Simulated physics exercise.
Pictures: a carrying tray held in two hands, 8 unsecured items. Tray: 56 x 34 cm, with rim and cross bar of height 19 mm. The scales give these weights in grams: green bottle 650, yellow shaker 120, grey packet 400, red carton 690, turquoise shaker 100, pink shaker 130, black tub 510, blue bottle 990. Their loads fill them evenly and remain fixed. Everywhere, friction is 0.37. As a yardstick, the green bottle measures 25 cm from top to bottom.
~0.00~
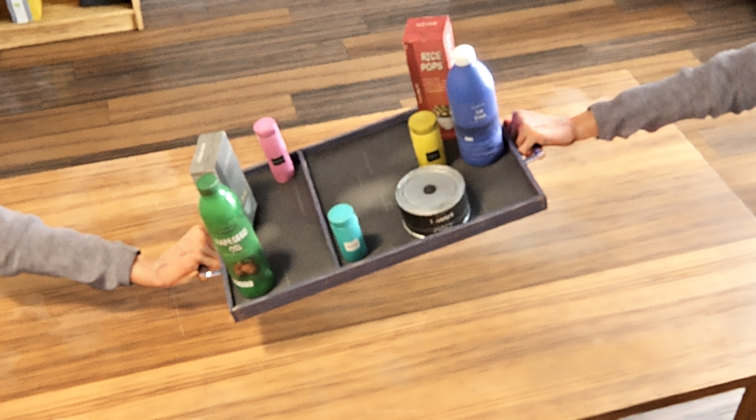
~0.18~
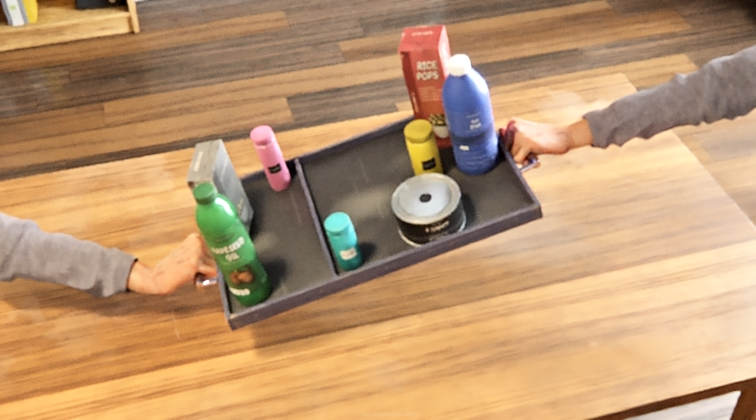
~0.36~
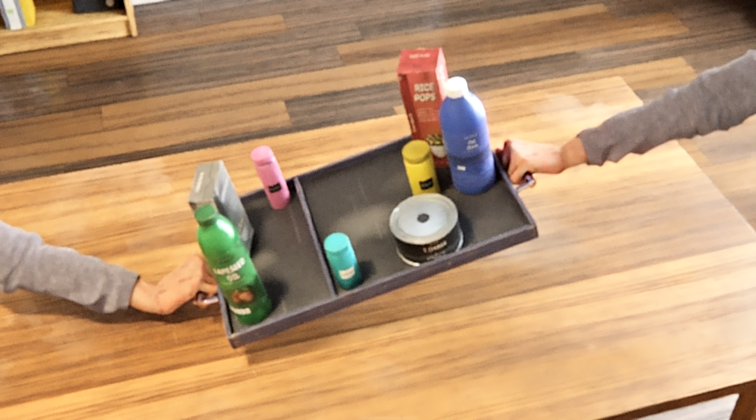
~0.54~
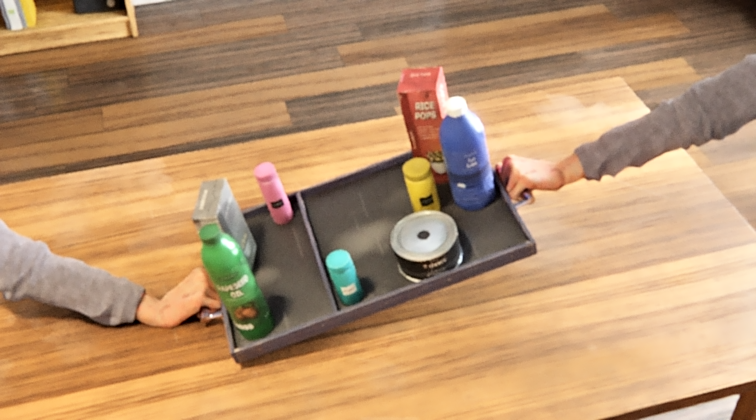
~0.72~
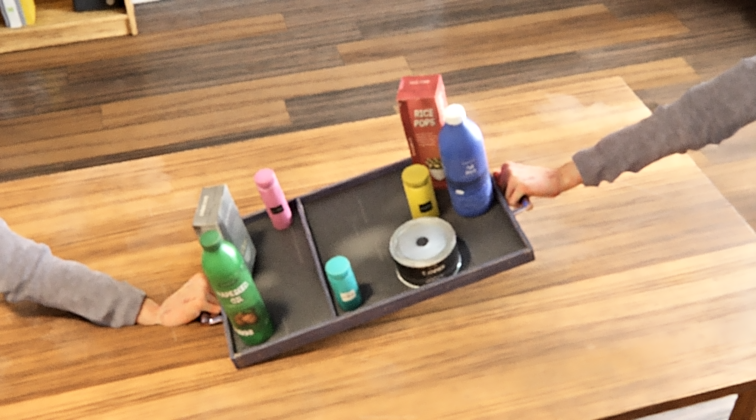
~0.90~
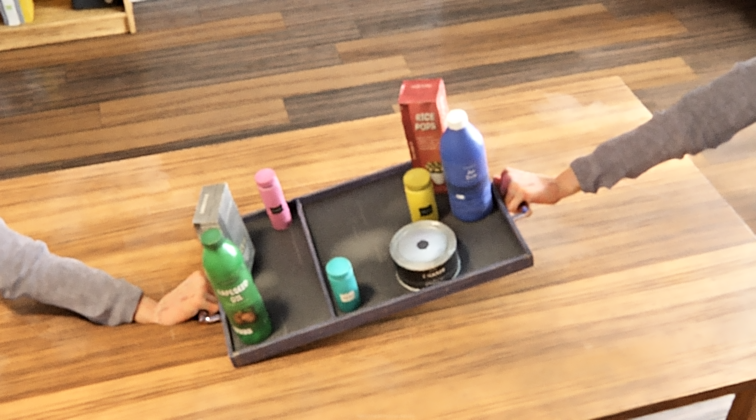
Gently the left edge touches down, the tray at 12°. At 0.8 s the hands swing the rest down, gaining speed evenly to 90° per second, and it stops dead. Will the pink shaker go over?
It remains on its base.
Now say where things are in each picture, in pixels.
Left edge 11 cm above the table; pink shaker (275, 151); green bottle (233, 236), in the first picture.
Left edge 10 cm above the table; grey packet (222, 198); red carton (433, 89), in the second picture.
Left edge 6 cm above the table; turquoise shaker (343, 262); black tub (426, 230), in the third picture.
Left edge 2 cm above the table; blue bottle (465, 152); green bottle (234, 281), in the fourth picture.
Left edge on the table, tray at 12°; yellow shaker (421, 195); grey packet (226, 240), in the fifth picture.
Left edge on the table, tray at 10°; pink shaker (274, 200); red carton (430, 138), in the sixth picture.
By 1.10 s, tray flat on the table; green bottle rocked 3° off its seat.
By 1.80 s, tray flat on the table; red carton rocked 18° off its seat.
By 2.60 s, tray flat on the table; red carton rocked 8° off its seat.
When it is over (3.3 s), all 8 within 5 cm of the start. In the last view, pink shaker near (283, 208).
